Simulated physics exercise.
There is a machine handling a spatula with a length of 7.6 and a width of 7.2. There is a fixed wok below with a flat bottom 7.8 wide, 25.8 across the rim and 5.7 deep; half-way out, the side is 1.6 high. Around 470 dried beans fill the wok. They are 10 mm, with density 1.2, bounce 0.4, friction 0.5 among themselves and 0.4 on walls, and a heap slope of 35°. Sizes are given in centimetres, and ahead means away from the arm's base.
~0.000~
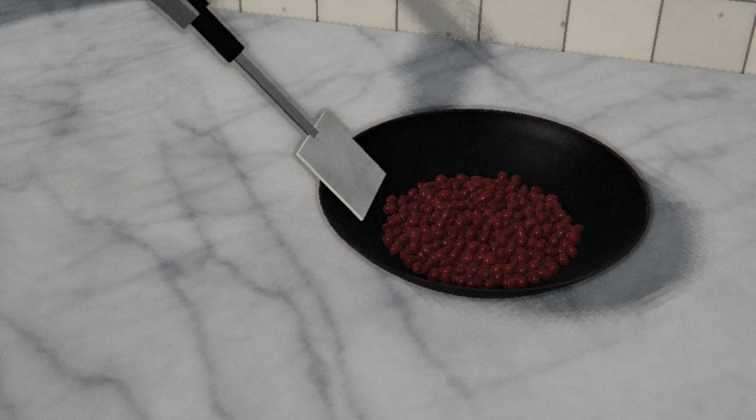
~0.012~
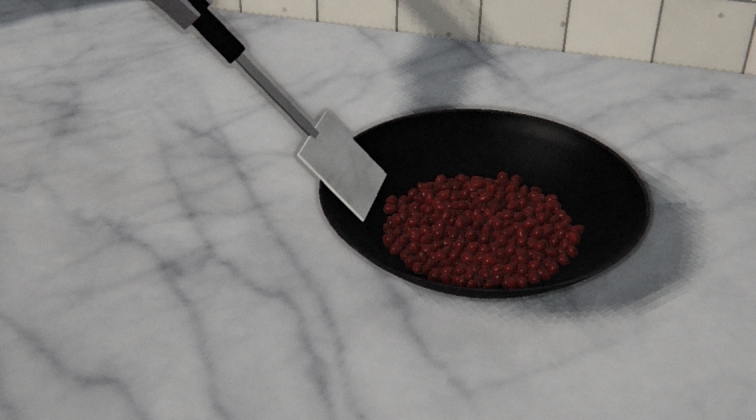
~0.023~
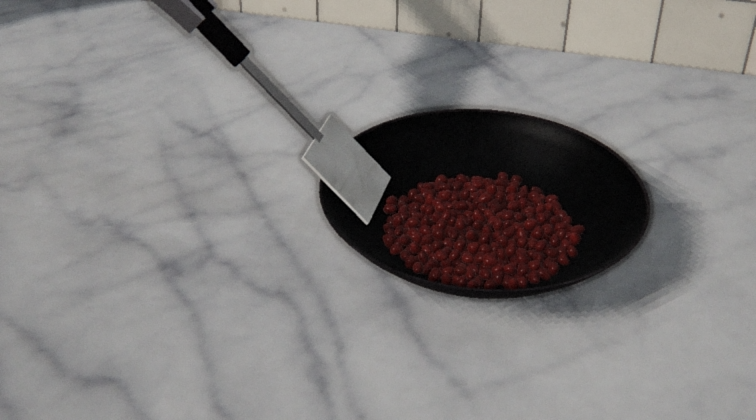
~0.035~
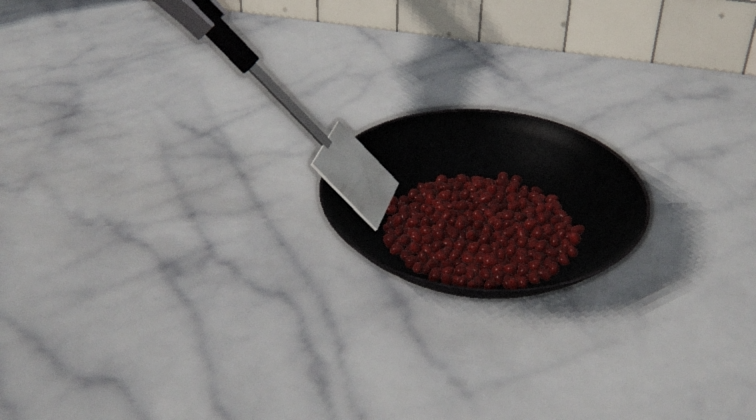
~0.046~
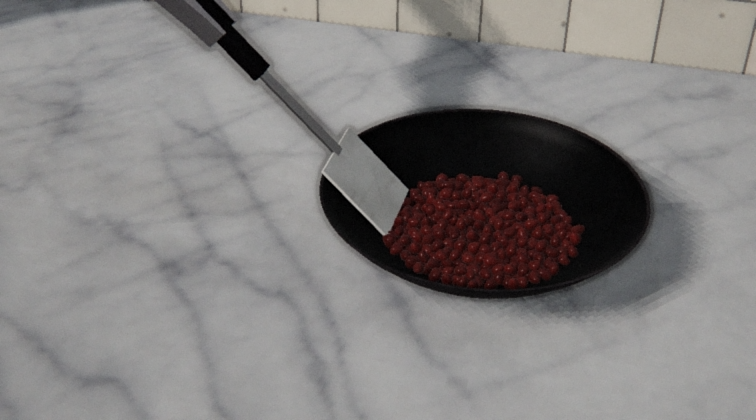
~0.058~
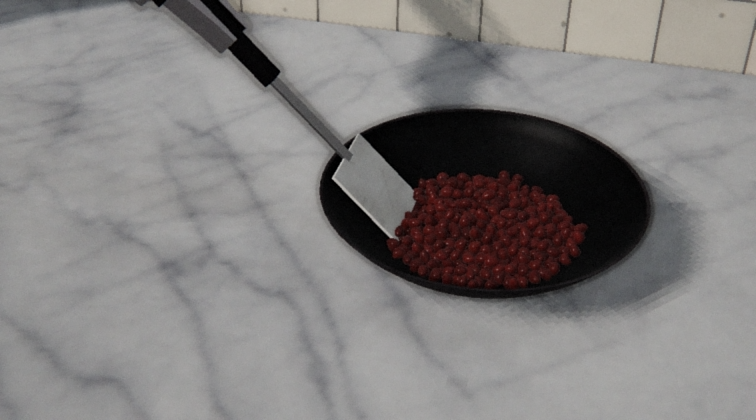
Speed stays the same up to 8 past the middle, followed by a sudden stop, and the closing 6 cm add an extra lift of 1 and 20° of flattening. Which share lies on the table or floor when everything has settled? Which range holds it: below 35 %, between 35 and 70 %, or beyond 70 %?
The range below 35 %.
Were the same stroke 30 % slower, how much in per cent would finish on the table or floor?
Estimated share: Some 10 %.
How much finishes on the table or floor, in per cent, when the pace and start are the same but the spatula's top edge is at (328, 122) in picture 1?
About 25 per cent.
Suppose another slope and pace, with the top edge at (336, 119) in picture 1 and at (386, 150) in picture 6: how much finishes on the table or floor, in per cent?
I'd put it at roughly 40 per cent.
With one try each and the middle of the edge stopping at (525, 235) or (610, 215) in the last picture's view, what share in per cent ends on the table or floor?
Close to 0 and close to 45 per cent, respectively.
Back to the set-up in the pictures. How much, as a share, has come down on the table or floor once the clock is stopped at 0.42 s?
25 per cent.
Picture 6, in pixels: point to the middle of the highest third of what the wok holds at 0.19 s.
(594, 220).
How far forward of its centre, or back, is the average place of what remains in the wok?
About 4.5 cm ahead.
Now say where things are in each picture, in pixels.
Spatula top edge at (311, 132), sloping 45°; upper third of the load around (478, 221), from x 390 to 575, top at y 175; 466 in the wok, in the first picture.
Spatula top edge at (312, 132), sloping 45°; upper third of the load around (478, 221), from x 390 to 575, top at y 175, in the second picture.
Spatula top edge at (317, 136), sloping 45°; upper third of the load around (478, 221), from x 390 to 575, top at y 175, in the third picture.
Spatula top edge at (325, 142), sloping 45°; upper third of the load around (478, 221), from x 390 to 575, top at y 175, in the fourth picture.
Spatula top edge at (336, 149), sloping 45°; upper third of the load around (479, 221), from x 390 to 575, top at y 175, in the fifth picture.
Spatula top edge at (346, 155), sloping 45°; upper third of the load around (481, 221), from x 395 to 580, top at y 175; 466 in the wok, in the sixth picture.
After 0.12 s, sloping 45°, highest piece 5 above the table; 466 in the wok.
After 0.19 s, sloping 38°, highest piece 7 above the table; 464 in the wok, 2 on the blade or in flight.
After 0.42 s, sloping 25°, highest piece 6 above the table; 352 in the wok, 111 on the table or floor, 3 on the blade or in flight.
After 1.47 s, sloping 25°, highest piece 6 above the table; 352 in the wok, 114 on the table or floor.
At rest, 352 in the wok, 114 on the table or floor. That is 24 % on the table or floor.
